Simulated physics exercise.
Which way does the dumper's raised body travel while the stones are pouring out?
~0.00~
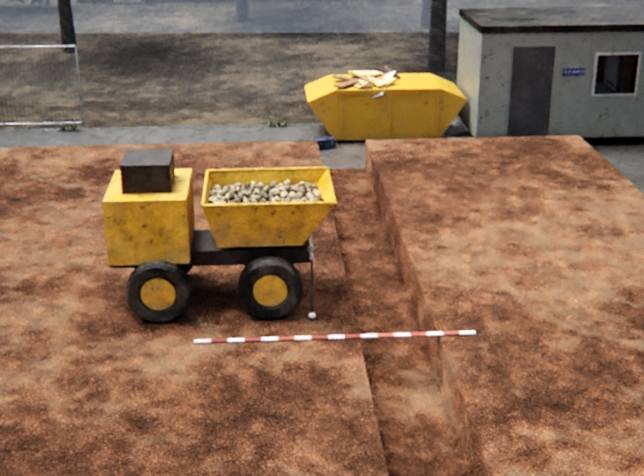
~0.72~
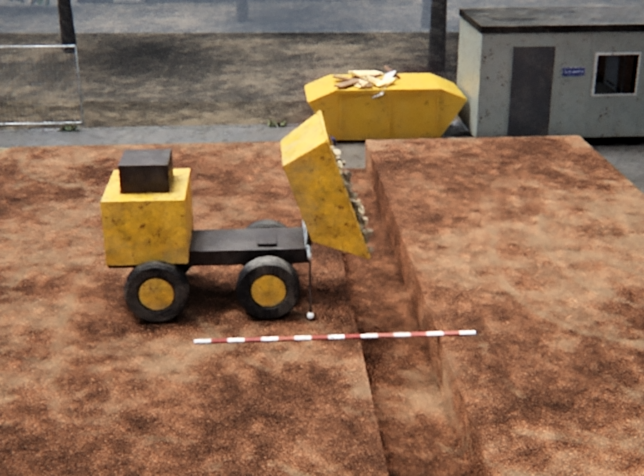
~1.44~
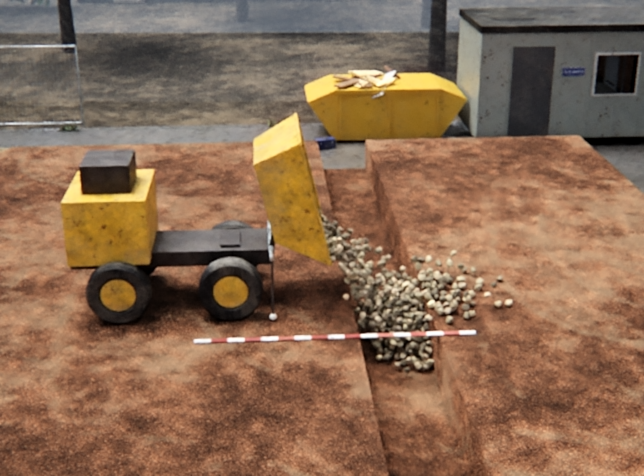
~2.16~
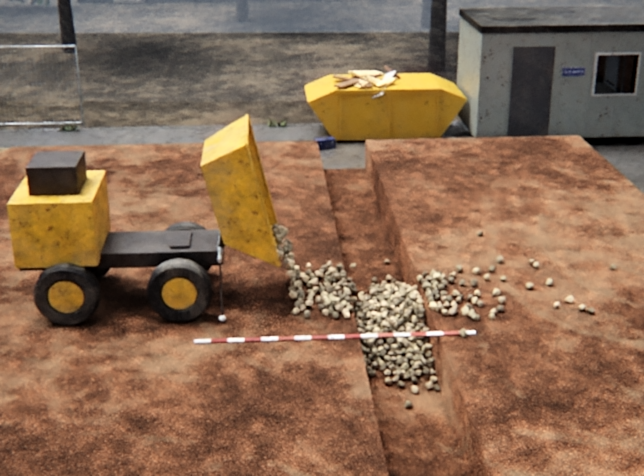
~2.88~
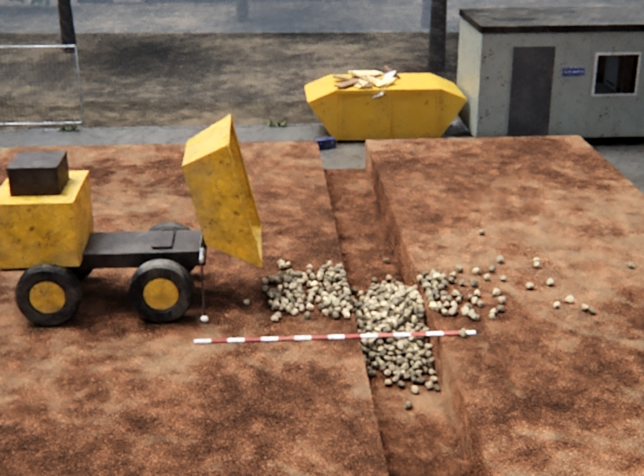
It travels to the left, carried along as the dumper draws away from the trench.
To begin with, a small yellow dumper stands on reddish ground, its body full of pale stones, facing a trench beyond a red and white staff. The body tips steeply forward to the right, with the stones still in it. The stones then pour out into the trench as the machine draws back to the left, its body still raised. More stones fall on the near side while the dumper keeps backing away. At the end the body is empty, most of the stones lie heaped in the trench, and smaller amounts rest on either side.
